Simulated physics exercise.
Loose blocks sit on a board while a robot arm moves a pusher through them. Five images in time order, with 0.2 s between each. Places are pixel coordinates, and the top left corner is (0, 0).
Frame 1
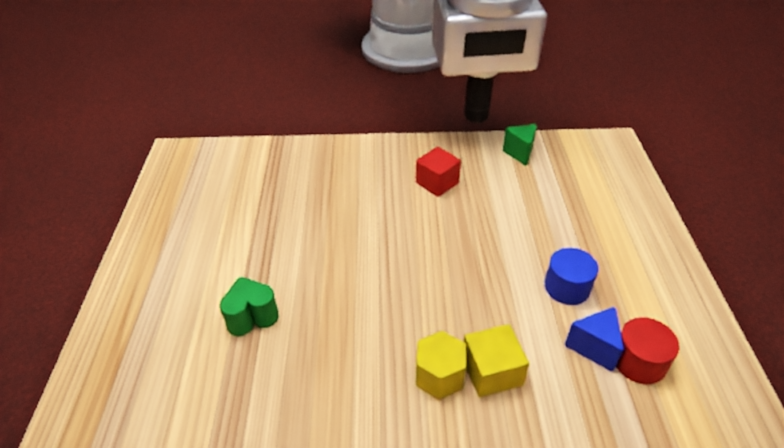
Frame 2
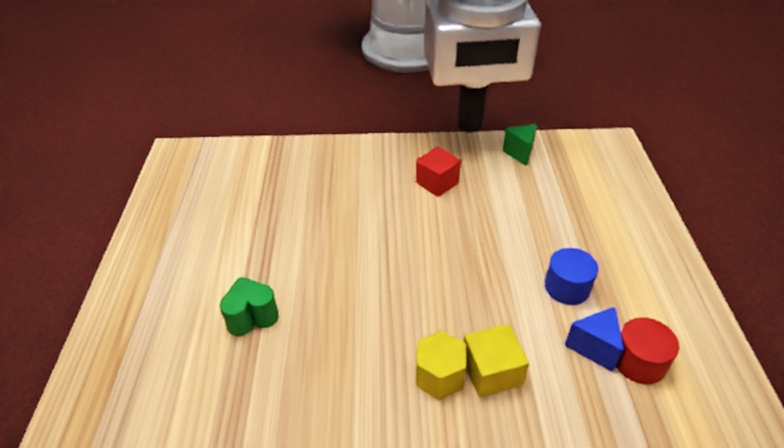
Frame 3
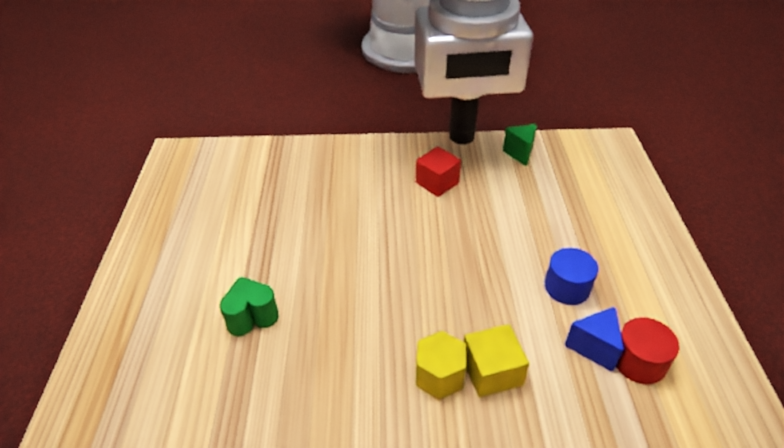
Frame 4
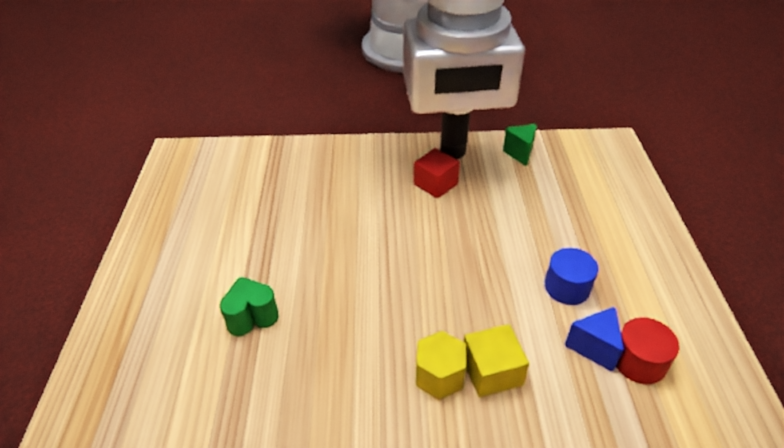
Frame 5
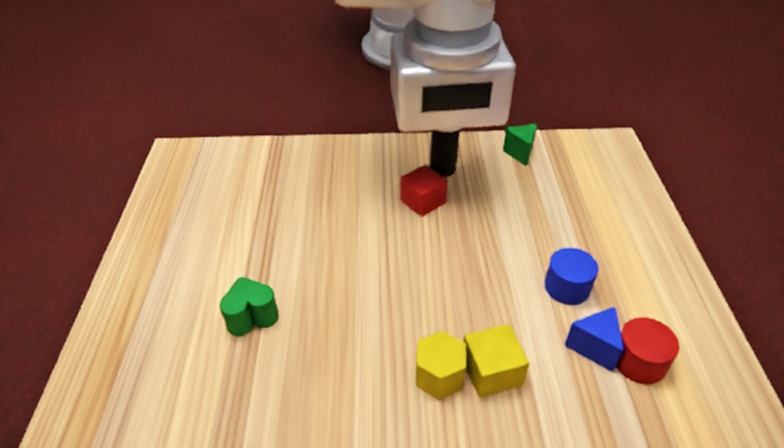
A robot arm lowering its black pusher toward a red block on a wooden board, then nudging it slightly down and left.
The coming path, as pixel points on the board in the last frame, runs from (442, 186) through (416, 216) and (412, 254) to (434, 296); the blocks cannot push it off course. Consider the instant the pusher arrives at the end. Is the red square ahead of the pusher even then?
In short: No.
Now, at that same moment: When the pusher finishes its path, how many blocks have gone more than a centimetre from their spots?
Displaced: One.
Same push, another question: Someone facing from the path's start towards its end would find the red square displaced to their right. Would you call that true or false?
The statement is true.
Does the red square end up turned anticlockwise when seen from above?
I'd say no.
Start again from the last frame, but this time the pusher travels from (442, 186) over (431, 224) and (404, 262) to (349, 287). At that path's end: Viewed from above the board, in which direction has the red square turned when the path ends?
Clockwise, from overhead.
The first path, step by step. One third of the way, pusher (416, 200); red square (394, 211).
Two thirds of the way, pusher (412, 239); red square (377, 233), turned 30° clockwise.
At the end, pusher (435, 280); red square (377, 233), turned 30° clockwise; yellow hexagon not moved.
